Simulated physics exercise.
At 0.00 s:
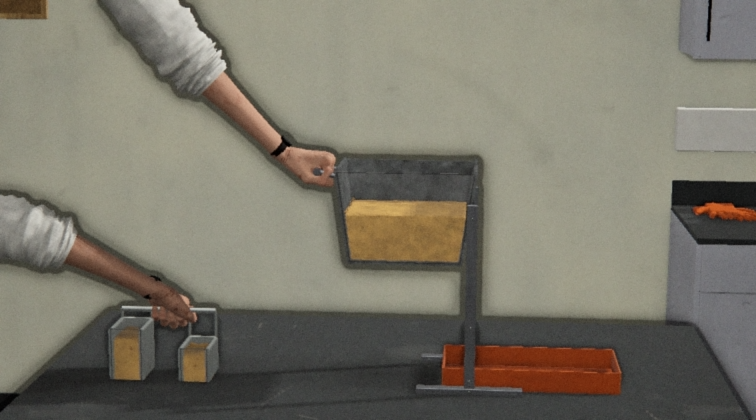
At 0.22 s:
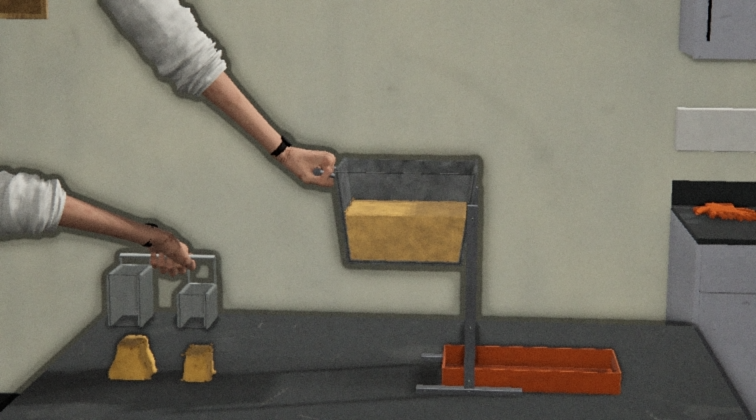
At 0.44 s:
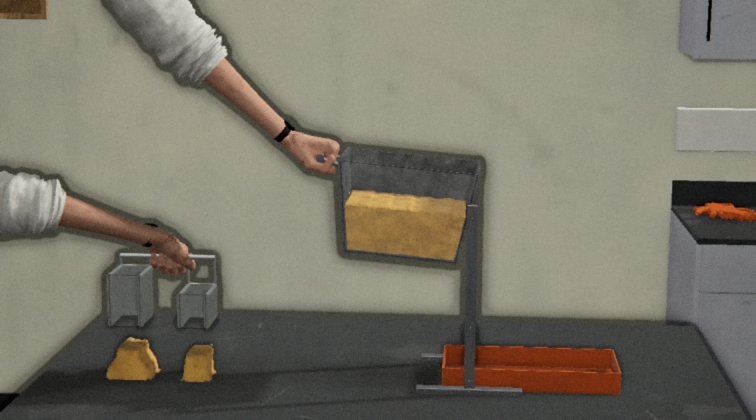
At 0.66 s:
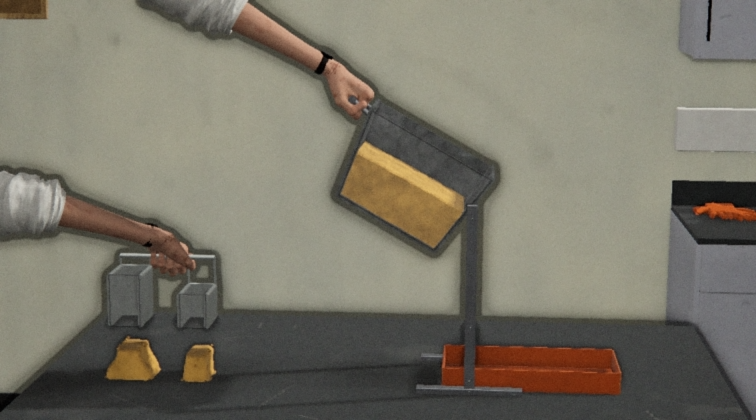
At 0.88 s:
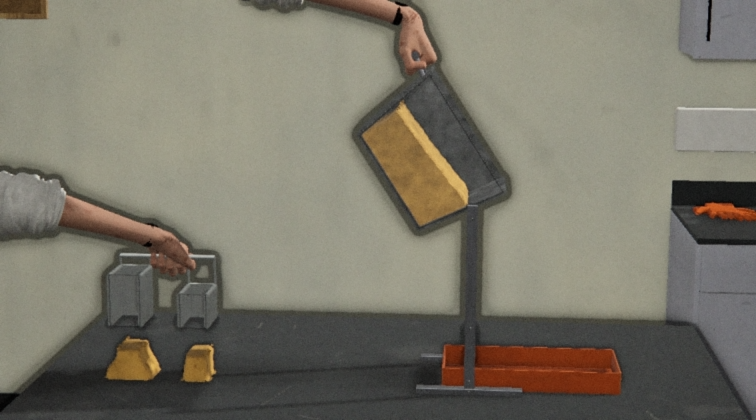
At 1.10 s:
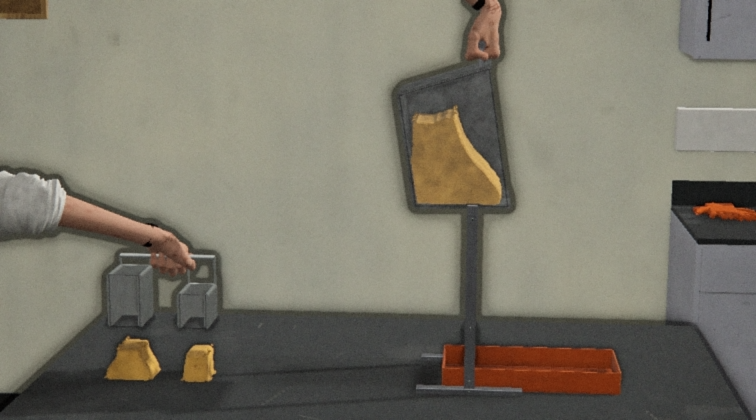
In the video, a hand lifts two joined grey moulds off two yellow blocks of mash, which sag slightly, the taller more; then another hand swings a stand-mounted tub steeply up rightward, and the mash inside slumps.
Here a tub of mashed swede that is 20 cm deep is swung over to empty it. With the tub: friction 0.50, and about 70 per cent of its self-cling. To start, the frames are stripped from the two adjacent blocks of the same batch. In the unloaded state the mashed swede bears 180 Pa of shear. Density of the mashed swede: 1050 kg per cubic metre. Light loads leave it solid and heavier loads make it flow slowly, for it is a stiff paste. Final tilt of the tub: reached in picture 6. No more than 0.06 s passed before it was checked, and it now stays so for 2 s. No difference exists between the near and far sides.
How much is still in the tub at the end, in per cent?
Around 54 percent.
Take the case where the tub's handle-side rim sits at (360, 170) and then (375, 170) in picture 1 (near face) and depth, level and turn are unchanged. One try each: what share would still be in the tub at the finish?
Respectively 65 % and 85 %.
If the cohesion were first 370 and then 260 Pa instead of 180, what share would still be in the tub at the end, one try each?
75 %, then 60 %.
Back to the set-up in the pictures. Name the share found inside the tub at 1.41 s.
Some 65 per cent.
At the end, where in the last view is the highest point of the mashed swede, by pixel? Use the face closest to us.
Near (431, 171).
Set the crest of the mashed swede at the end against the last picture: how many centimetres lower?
Roughly 12 cm.
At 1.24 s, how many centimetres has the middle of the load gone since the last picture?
Shift: Roughly 5 cm.
After 1.24 s, the tub is at 81 degrees and holds 89 %.
After 1.41 s, the tub is at 81 degrees and holds 66 %.
After 1.58 s, the tub is at 81 degrees and holds 56 %.
After 1.75 s, the tub is at 81 degrees and holds 54 %.
After 3.10 s, at the end, the tub is at 81 degrees and holds 54 %.
